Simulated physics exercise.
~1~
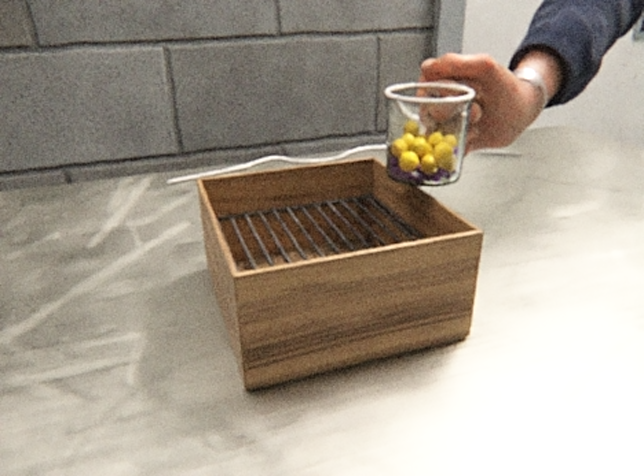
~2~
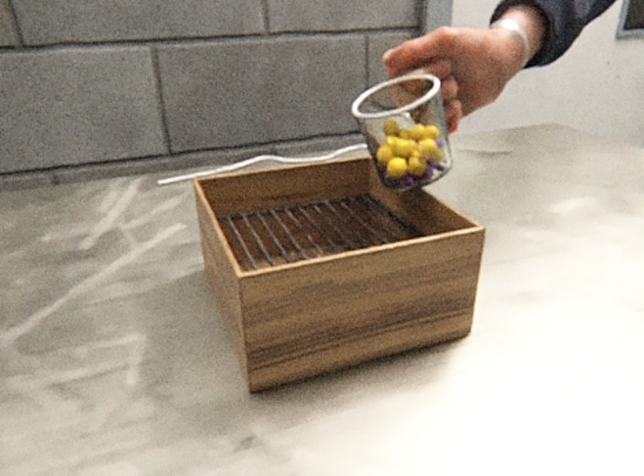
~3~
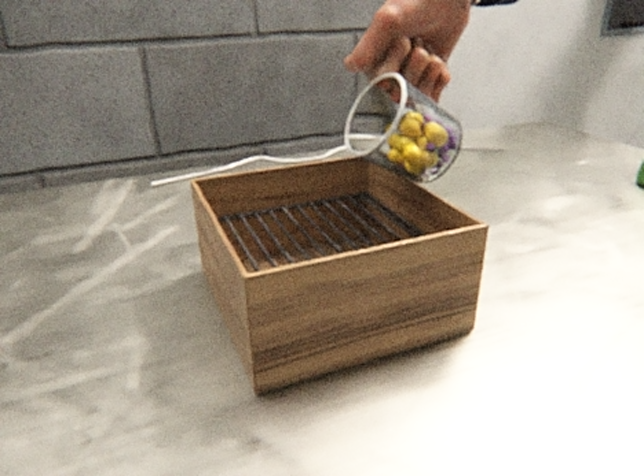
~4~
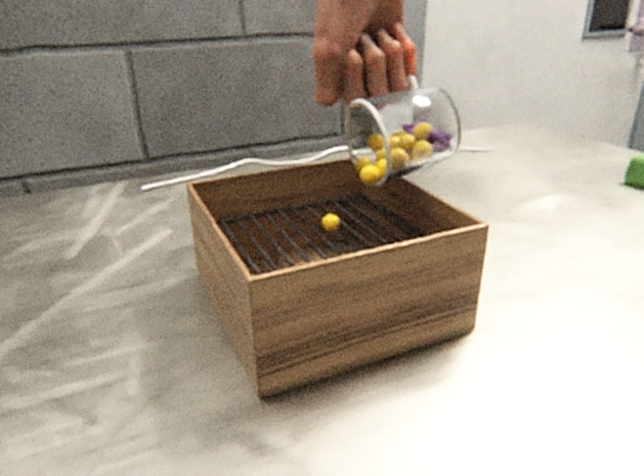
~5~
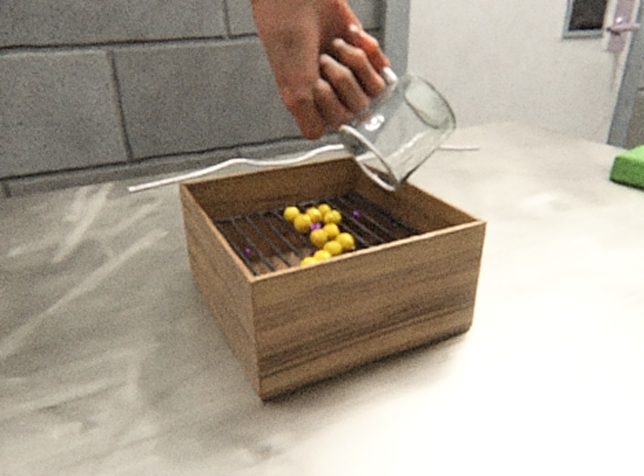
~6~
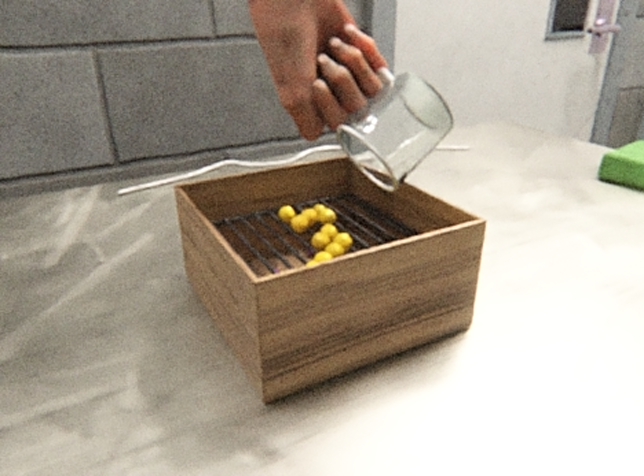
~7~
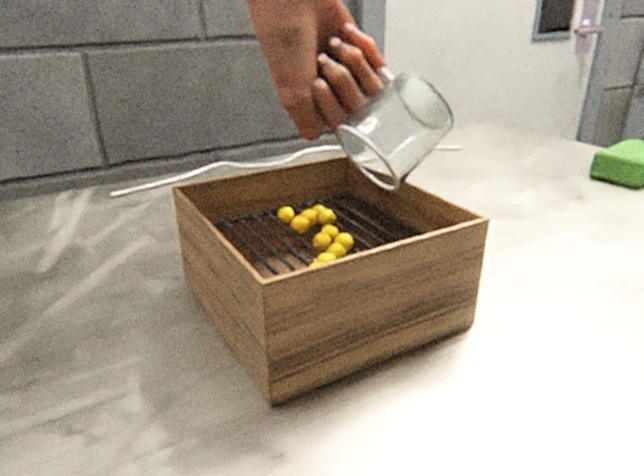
Hand tipping a clear cup of yellow and purple pieces over a wired wooden box, purple falling through, yellow staying on top.
